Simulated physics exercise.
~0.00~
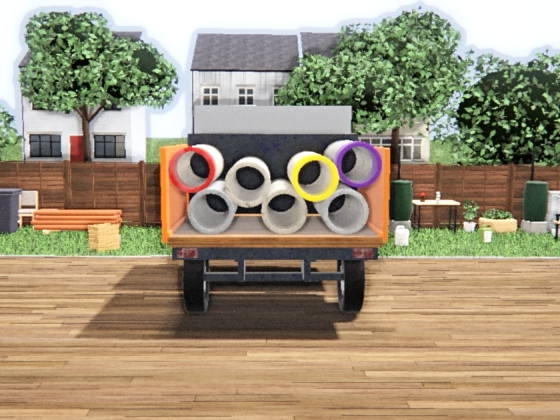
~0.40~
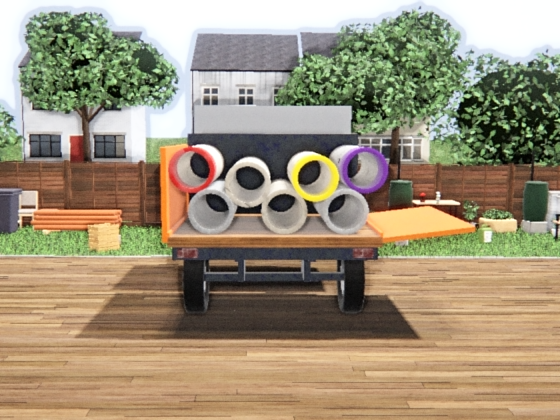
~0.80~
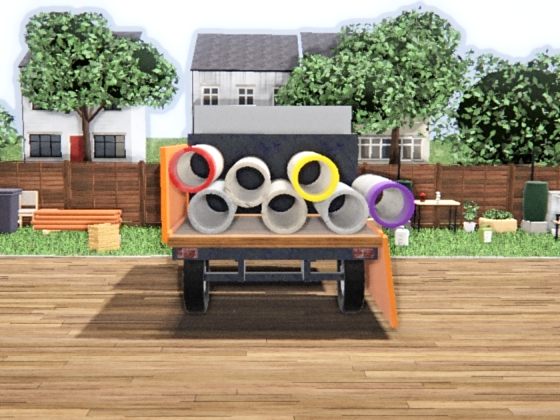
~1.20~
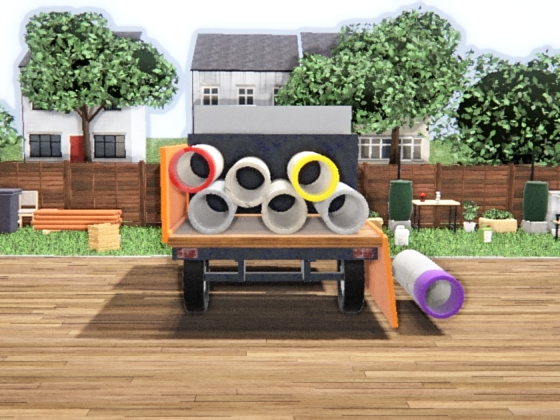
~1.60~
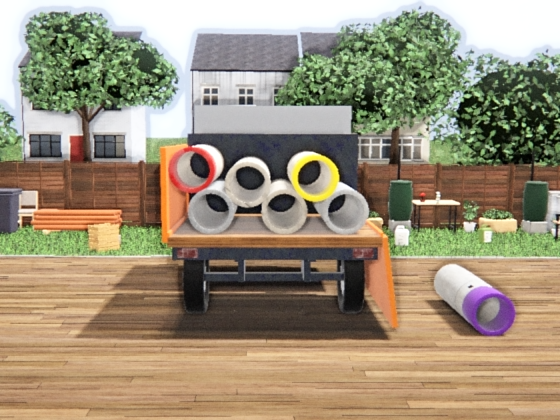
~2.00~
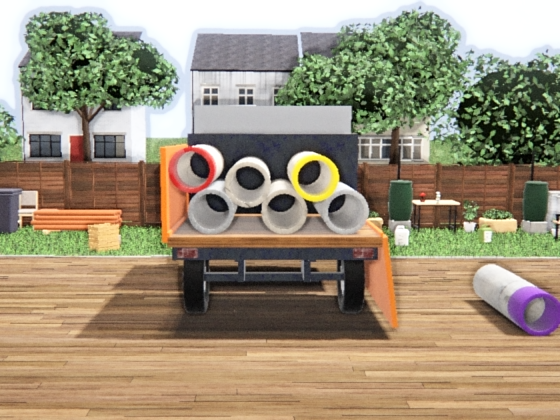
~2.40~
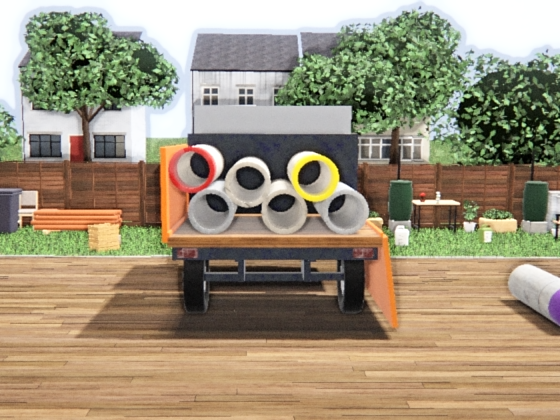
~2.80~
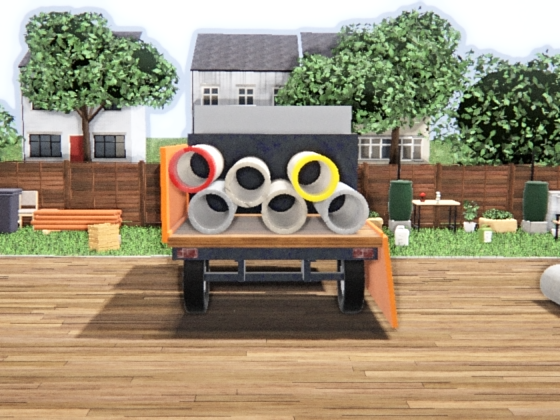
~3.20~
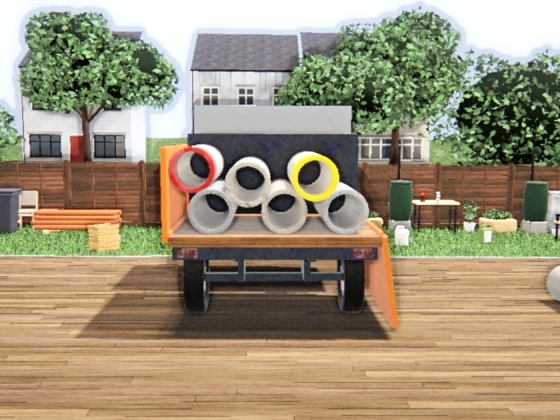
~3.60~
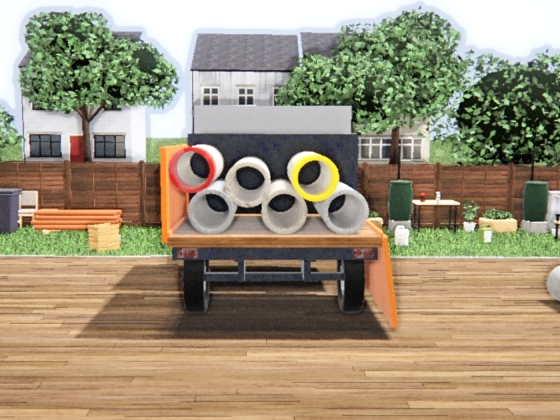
The purple-rimmed pipe rolls off the truck's opened right side and away across the ground.
